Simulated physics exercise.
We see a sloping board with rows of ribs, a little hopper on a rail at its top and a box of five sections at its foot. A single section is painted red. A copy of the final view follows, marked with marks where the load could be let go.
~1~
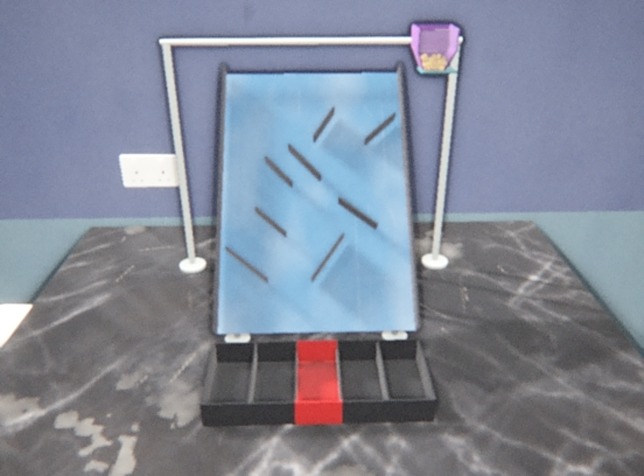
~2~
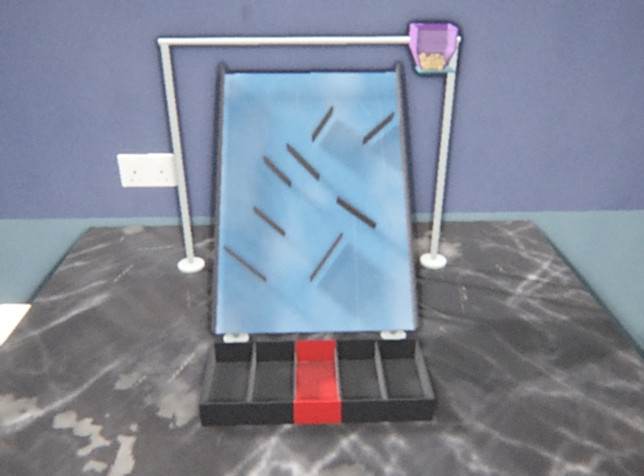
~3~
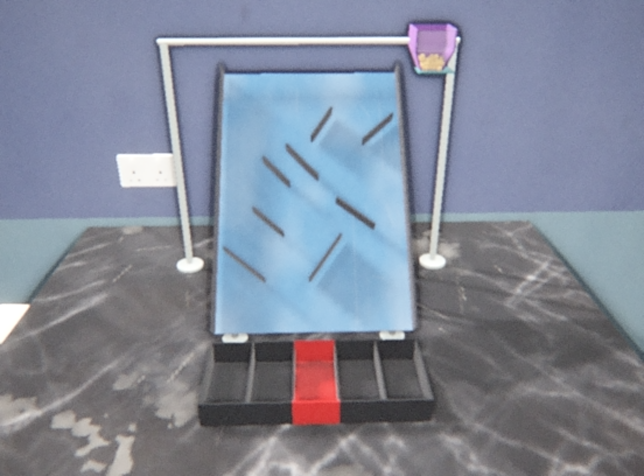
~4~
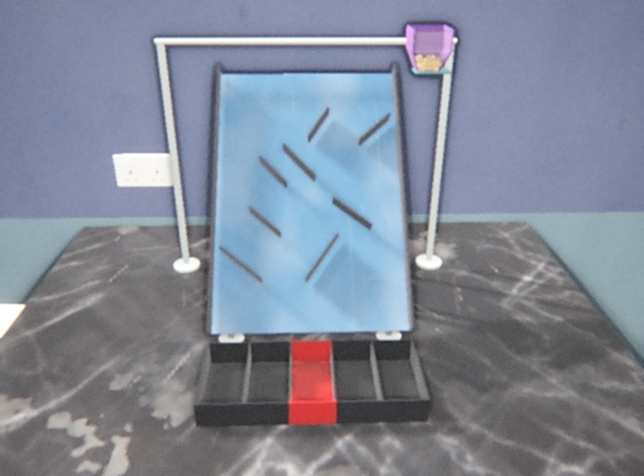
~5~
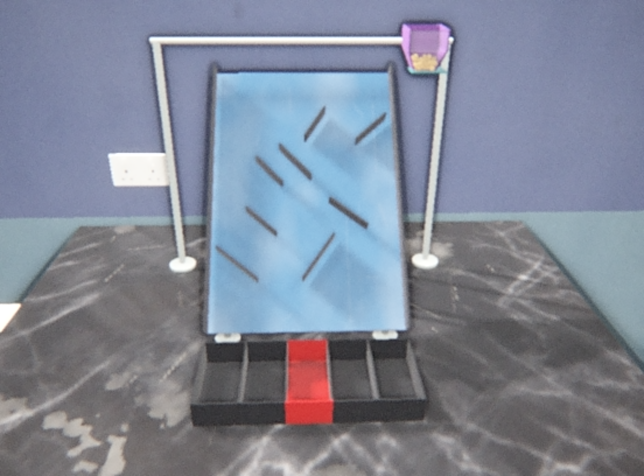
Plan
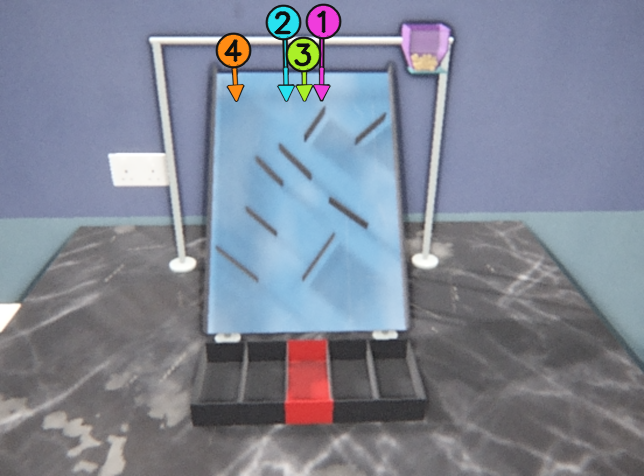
On a dark marbled counter, a purple hopper of dried chickpeas sat at the right of a rail above a sloping blue board and a five-section box; everything only shifted very slightly left in view.
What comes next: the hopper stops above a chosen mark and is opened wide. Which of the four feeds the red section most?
Use mark 4.
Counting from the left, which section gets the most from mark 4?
The third from the left.
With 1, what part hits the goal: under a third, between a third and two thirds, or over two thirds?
It is under a third.
On the marked copy, mark 1 meets the board at (321, 94); mark 2 meets the board at (286, 95); mark 3 meets the board at (304, 95); mark 4 meets the board at (236, 95).
With 1, none in the red section, nearly all in other sections, a small part outside the box.
With 2, none in the red section, all in other sections.
With 3, none in the red section, all in other sections.
With 4, about two thirds in the red section, about a third in other sections.
